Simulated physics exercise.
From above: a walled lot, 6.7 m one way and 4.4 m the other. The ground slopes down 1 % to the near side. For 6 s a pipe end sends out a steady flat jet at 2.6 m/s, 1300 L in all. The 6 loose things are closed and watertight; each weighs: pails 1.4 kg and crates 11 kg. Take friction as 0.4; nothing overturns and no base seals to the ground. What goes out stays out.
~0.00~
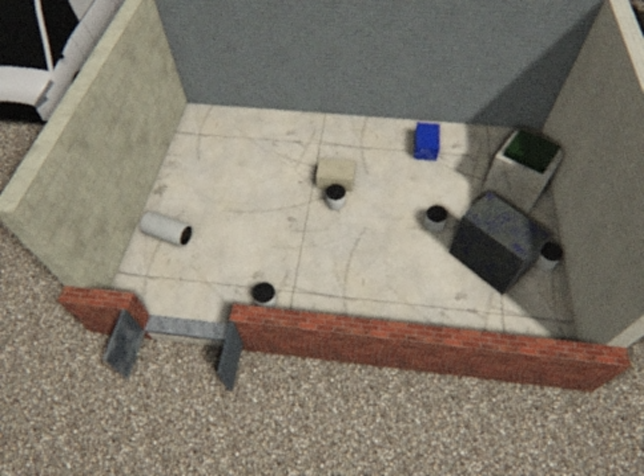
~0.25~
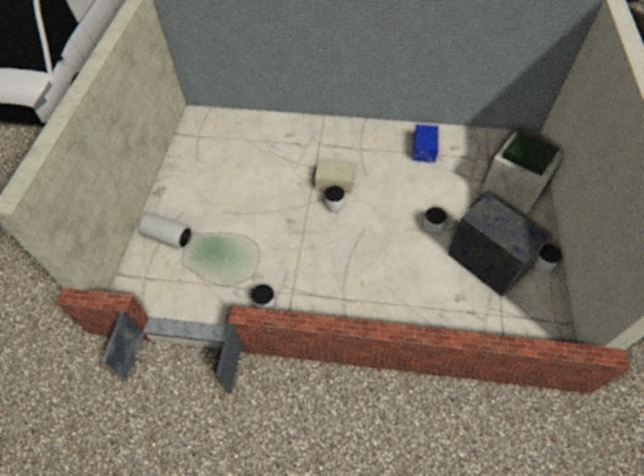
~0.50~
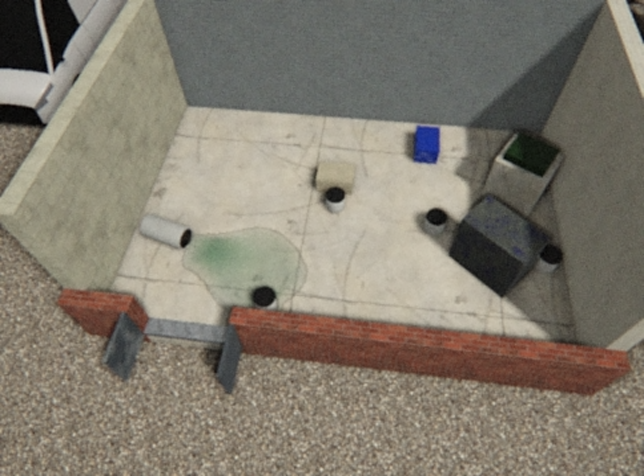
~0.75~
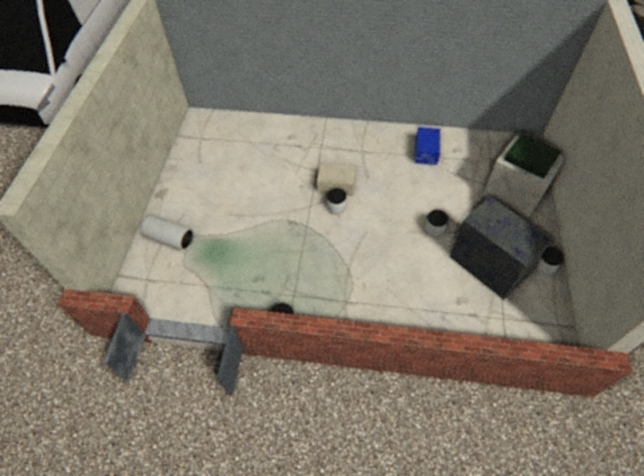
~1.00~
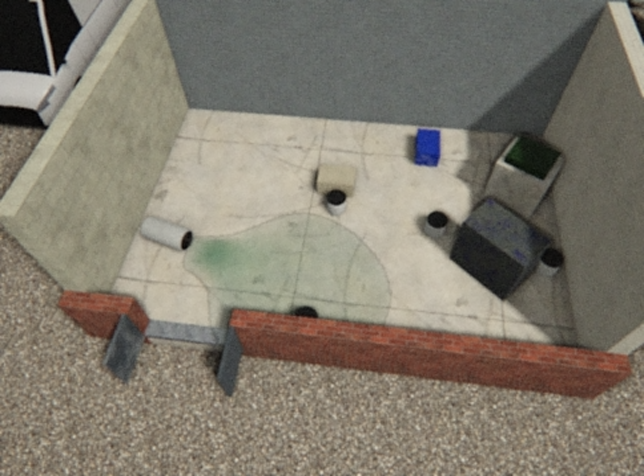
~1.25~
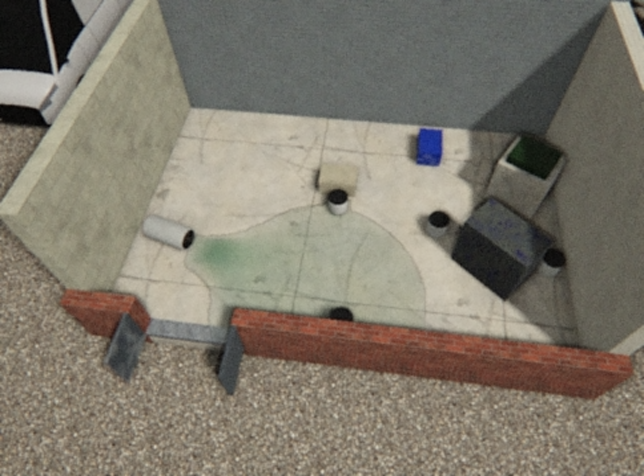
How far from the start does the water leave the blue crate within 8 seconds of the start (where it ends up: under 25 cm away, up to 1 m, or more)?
The blue crate is nudged along.
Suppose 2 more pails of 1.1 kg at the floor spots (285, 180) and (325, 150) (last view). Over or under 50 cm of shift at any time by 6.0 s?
In turn: Under, under.
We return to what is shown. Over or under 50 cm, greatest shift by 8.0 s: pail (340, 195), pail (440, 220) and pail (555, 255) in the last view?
In turn: Past it, more, more.
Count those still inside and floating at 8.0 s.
I count 5.
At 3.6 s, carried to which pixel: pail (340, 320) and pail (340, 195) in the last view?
Around (549, 266) and (423, 177).
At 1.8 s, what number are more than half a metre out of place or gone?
1 of them.
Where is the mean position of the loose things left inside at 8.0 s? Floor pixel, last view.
Around (416, 171).
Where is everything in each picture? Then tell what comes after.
The blue crate at (428, 135), on the bottom; 0.0 m2 under water; 0 of 6 have shifted, in the first picture.
The blue crate at (427, 137), on the bottom; water covers 0.8 m2; 0 of 6 have shifted, in the second picture.
The blue crate at (428, 138), on the bottom; 1.9 m2 under water; 0 of 6 have shifted, in the third picture.
The blue crate at (429, 139), on the bottom; 3.4 m2 under water; 1 of 6 have shifted, in the fourth picture.
The blue crate at (429, 141), on the bottom; water covers 5.0 m2; 1 of 6 have shifted, in the fifth picture.
The blue crate at (431, 141) rests on the ground; 6.4 m2 under water; 1 of 6 have shifted, in the sixth picture.
After 1.8 s the blue crate is near (431, 141), 0.0 m from its start, aground; 0 of 6 are out; 1 afloat.
After 3.6 s the blue crate is near (431, 141), 0.0 m from its start, aground; 0 of 6 are out; 2 afloat.
After 5.6 s the blue crate is near (431, 141), 0.0 m from its start, aground; 0 of 6 are out; 4 afloat.
After 8.0 s the blue crate is near (396, 129), 0.6 m from its start, afloat; 0 of 6 are out; 5 afloat.
